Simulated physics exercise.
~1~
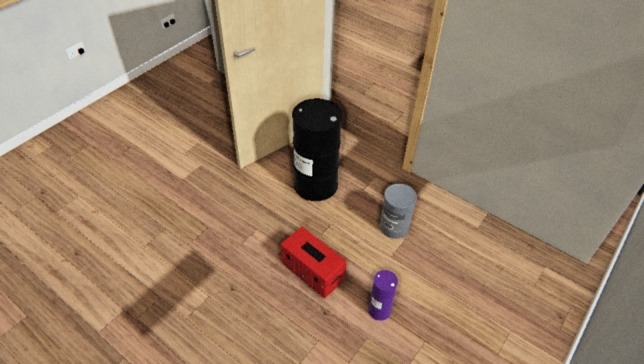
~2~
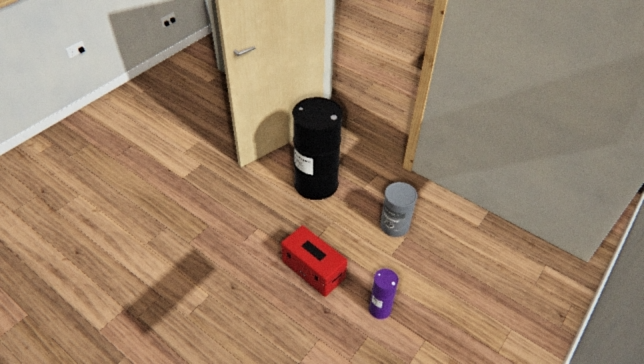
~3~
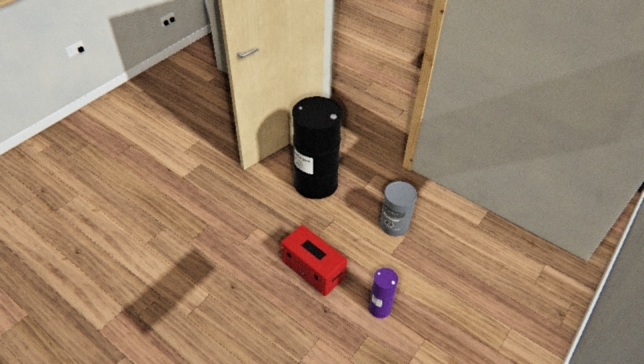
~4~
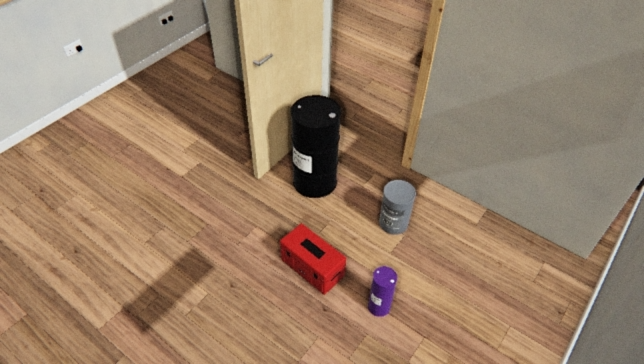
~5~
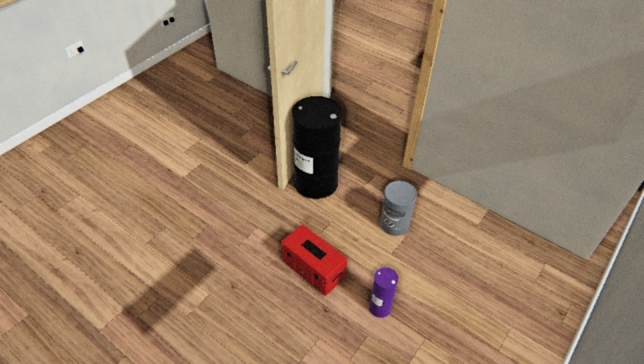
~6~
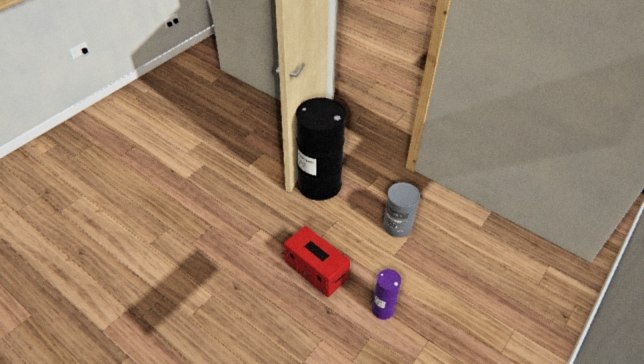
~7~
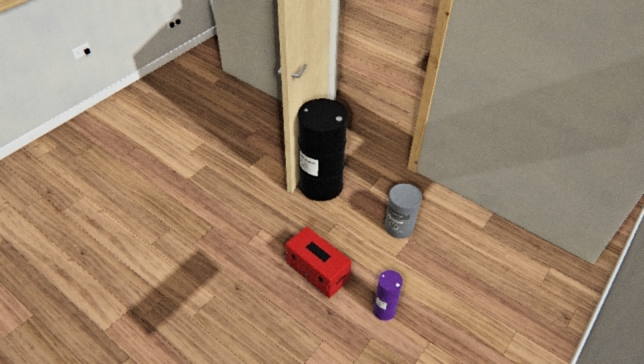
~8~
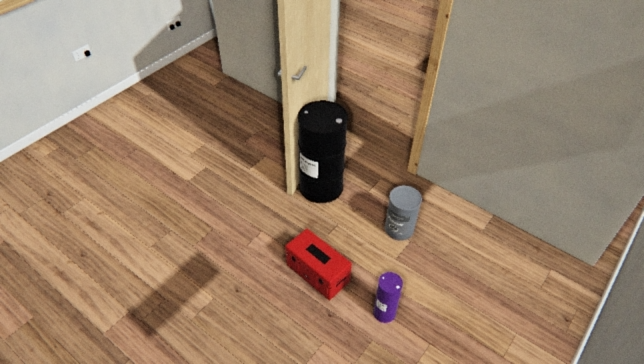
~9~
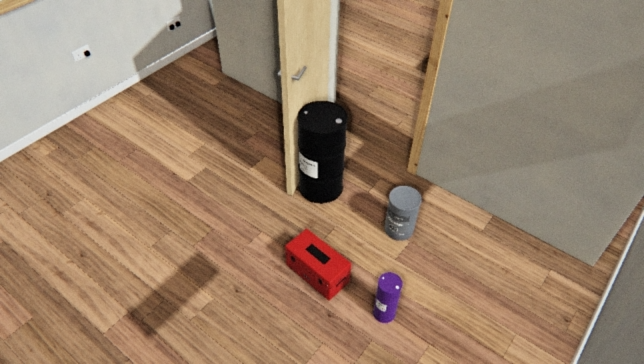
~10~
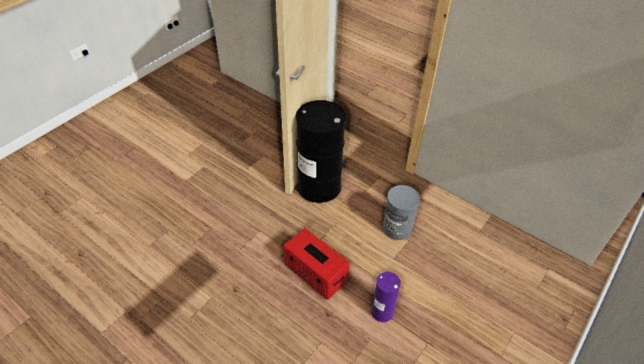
In a wood-floored room, an open door swings partway and stops beside a black drum.
